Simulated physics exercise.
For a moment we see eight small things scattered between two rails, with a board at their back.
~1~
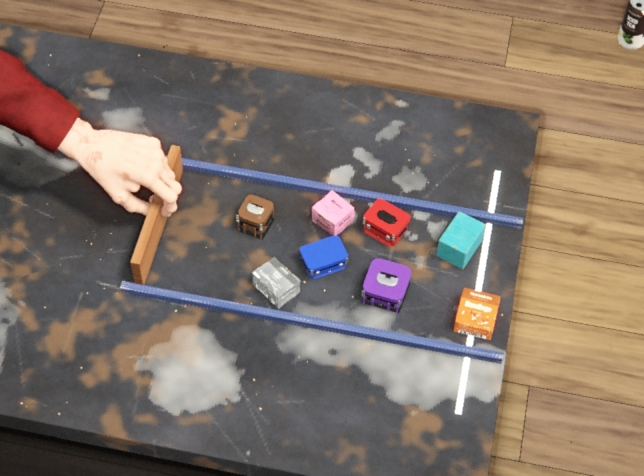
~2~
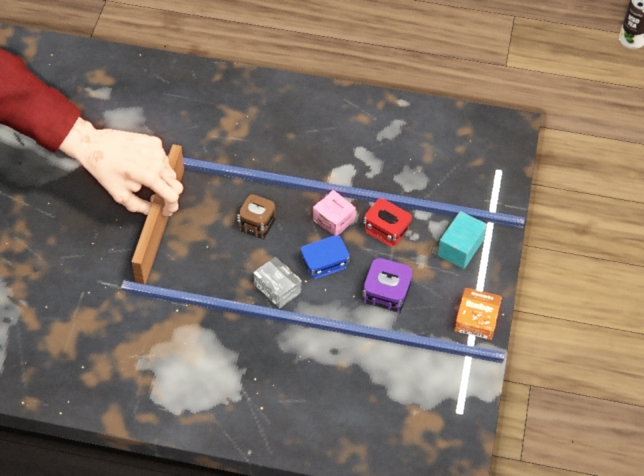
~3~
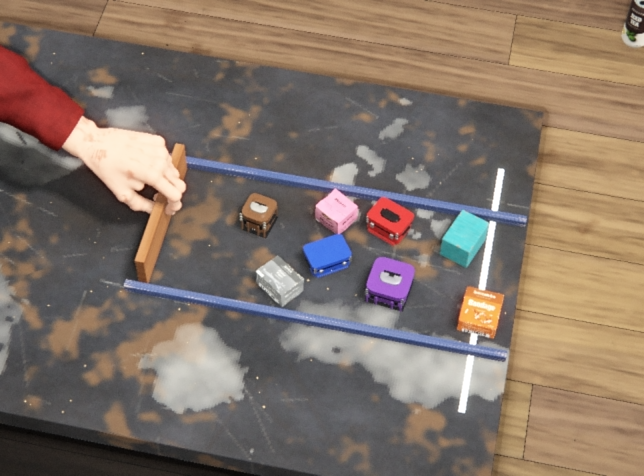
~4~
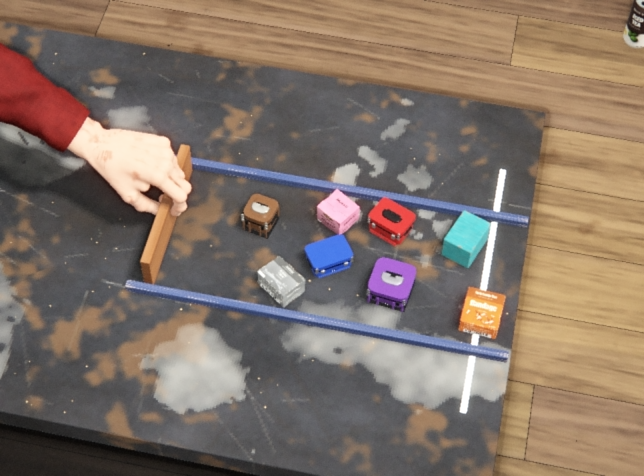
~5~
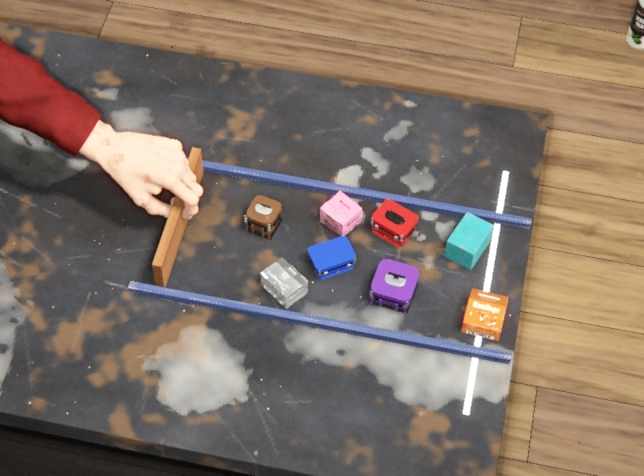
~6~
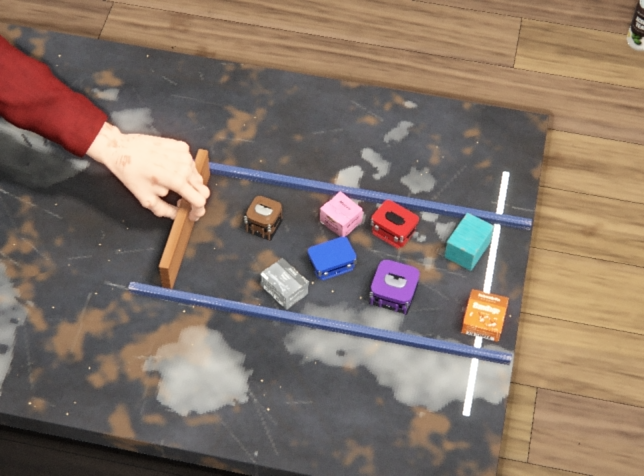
A hand slides a wooden board slightly right between two blue rails, behind eight small cases.
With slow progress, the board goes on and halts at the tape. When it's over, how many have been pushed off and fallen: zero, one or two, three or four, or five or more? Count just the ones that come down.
By the end, three or four have fallen.
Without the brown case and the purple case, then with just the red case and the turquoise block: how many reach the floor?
Well, the first time you'd get 3, and the next time 2.
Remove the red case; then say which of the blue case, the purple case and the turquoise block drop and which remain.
Outcome - blue case staying, purple case falling, turquoise block falling.
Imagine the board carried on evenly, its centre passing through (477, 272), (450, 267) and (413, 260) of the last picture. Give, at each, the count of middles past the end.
The counts: 4, 2 and 0.
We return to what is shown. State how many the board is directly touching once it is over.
It adds up to 4.
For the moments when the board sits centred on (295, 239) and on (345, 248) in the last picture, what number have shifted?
Up to then 3, and up to the other point 6.
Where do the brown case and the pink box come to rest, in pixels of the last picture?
Around (506, 261) and around (514, 237).
Early on, none off yet; orange box at rest near (485, 315); turquoise block at rest near (469, 242); purple case at rest near (395, 287).
A while later, none off yet; orange box at rest near (485, 315); turquoise block at rest near (469, 242); purple case travelled about its own width near (422, 295).
Further along, none off yet; orange box leaning well over near (540, 349); turquoise block travelled about its own width near (535, 257); purple case travelled well along near (503, 312).
Finally, the number that fall off is three or four; lost, red case, purple case, turquoise block and orange box.
